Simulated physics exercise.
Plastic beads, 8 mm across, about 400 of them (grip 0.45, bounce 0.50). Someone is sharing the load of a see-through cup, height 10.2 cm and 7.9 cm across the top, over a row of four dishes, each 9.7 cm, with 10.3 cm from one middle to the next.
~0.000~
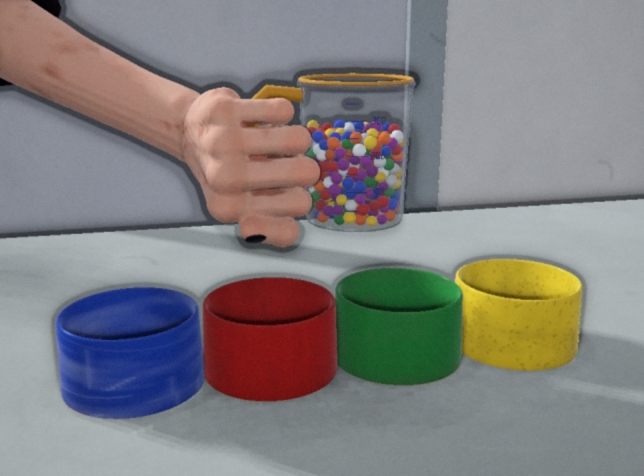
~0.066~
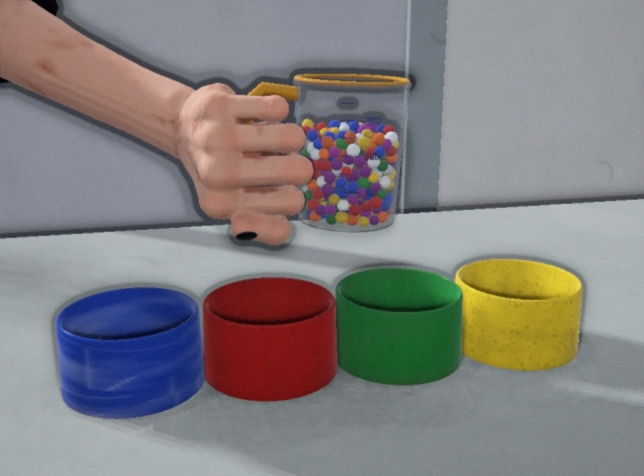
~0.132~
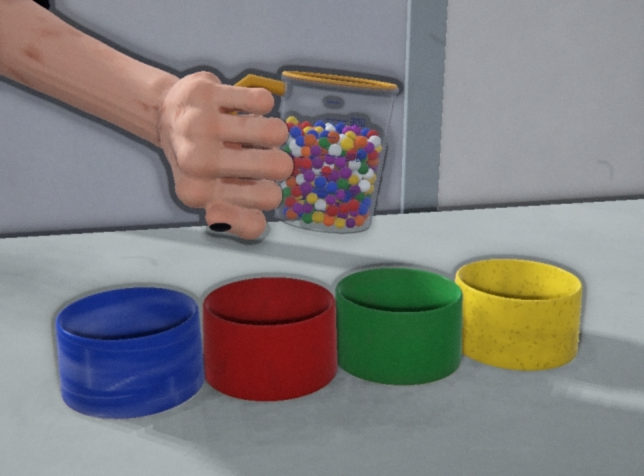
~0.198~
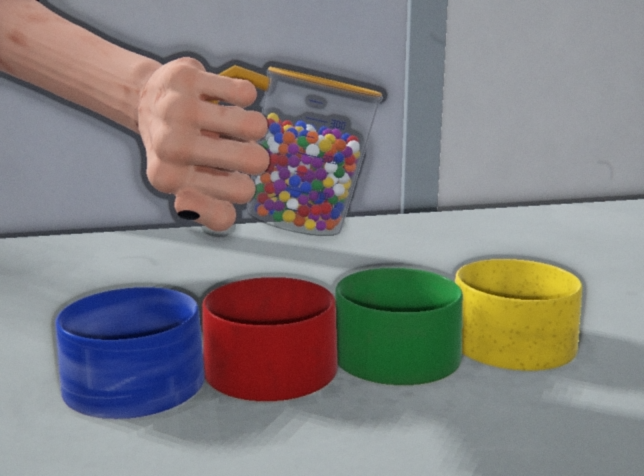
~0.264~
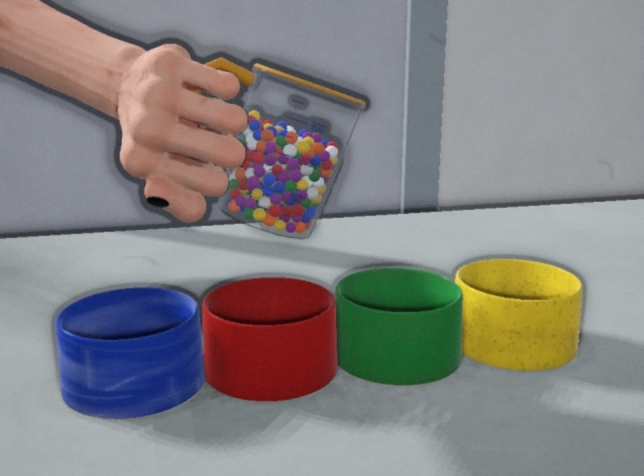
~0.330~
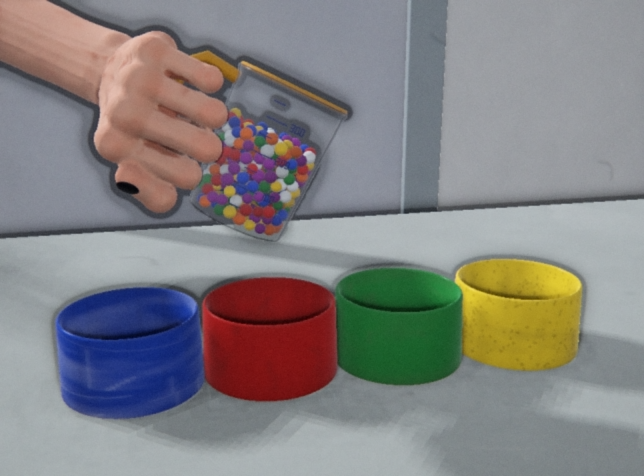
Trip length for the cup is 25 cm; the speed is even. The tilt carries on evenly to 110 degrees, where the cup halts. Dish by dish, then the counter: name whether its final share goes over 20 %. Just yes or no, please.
In short: Red dish no, blue dish yes, green dish no, yellow dish no, counter no.
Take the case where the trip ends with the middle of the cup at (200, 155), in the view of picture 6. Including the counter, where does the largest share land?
Most of it ends up at red.
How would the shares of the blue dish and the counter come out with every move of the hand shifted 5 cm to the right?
I'd expect blue at 50 and the counter at 10.
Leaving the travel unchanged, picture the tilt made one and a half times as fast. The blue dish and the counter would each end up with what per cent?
I'd expect blue to end at 100 and the counter at 0.
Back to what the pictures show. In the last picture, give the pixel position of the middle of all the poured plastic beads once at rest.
Approximately (134, 350) in the last view.
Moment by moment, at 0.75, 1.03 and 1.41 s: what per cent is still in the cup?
About 100, 100, 60.
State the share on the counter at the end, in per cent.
About 0 %.
After 0.75 s, tilt 67 degrees; cup holds 100 %.
Then, at 1.03 s, tilt 94 degrees; cup holds 100 %.
Then, at 1.41 s, tilt 110 degrees; cup holds 60 %, blue 30 %.
By 2.6 s all is still; red 0 %, blue 100 %, green 0 %, yellow 0 %, counter 0 %.
